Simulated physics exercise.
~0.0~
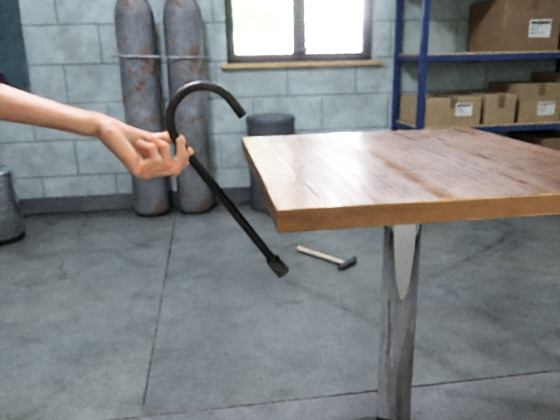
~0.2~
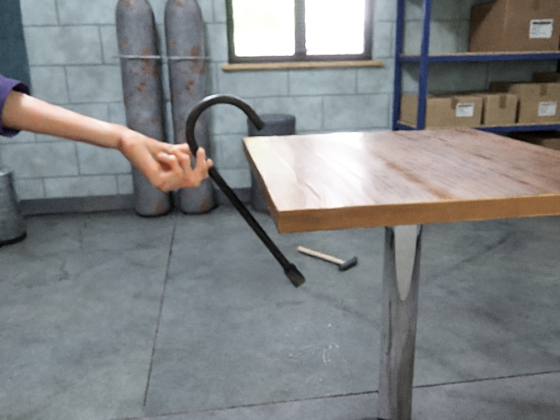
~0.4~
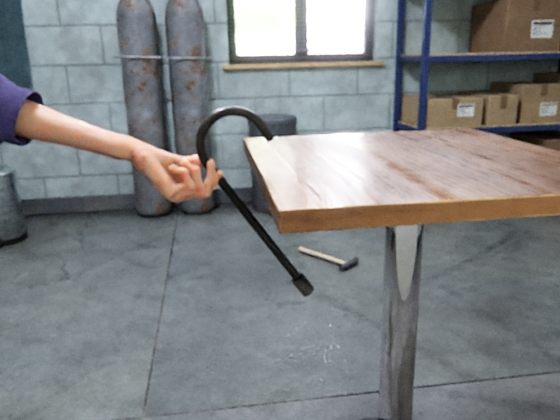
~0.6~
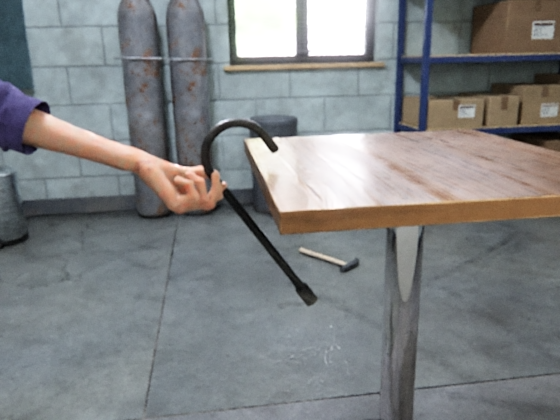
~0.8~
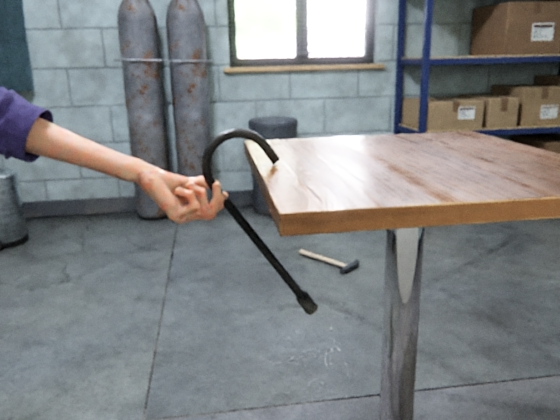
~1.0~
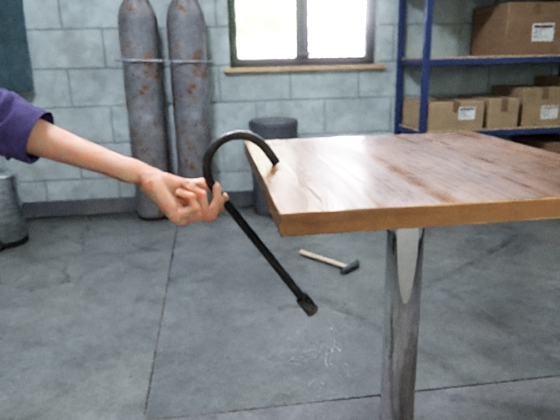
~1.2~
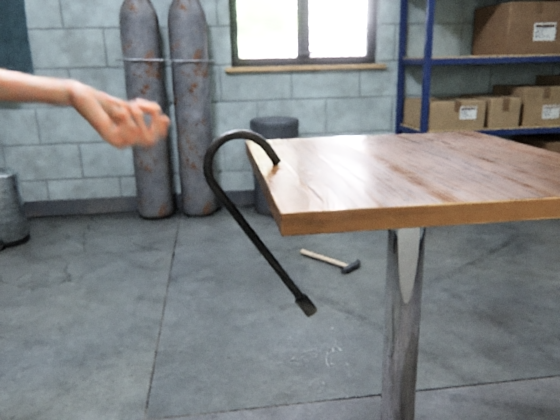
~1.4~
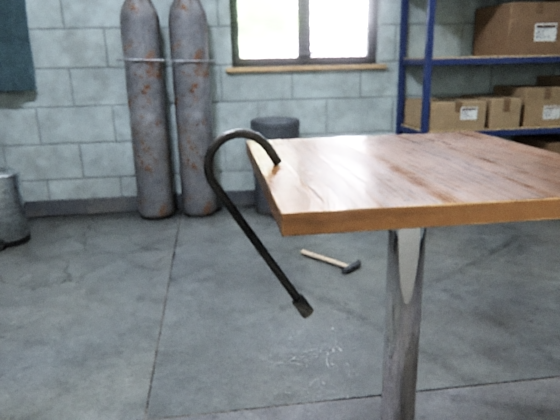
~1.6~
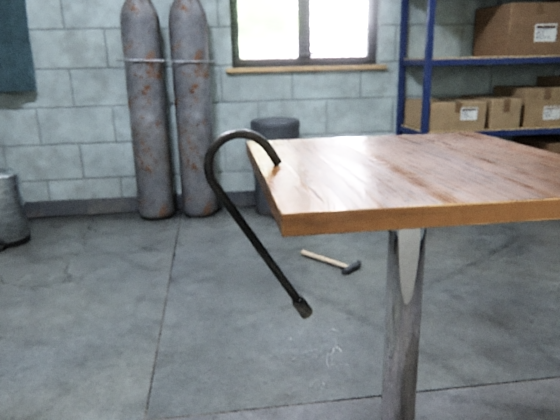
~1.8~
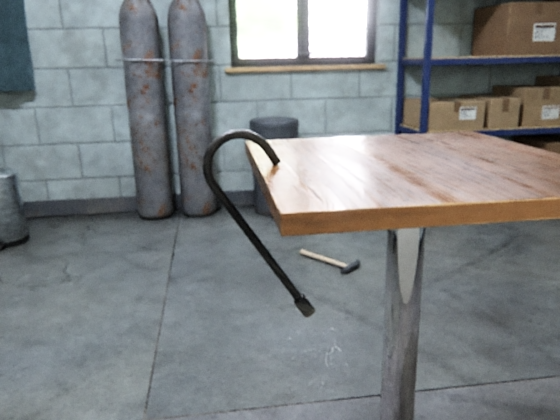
Black cane being hooked by a hand over a wooden table's edge, then hanging there at a slant after the hand withdraws left.
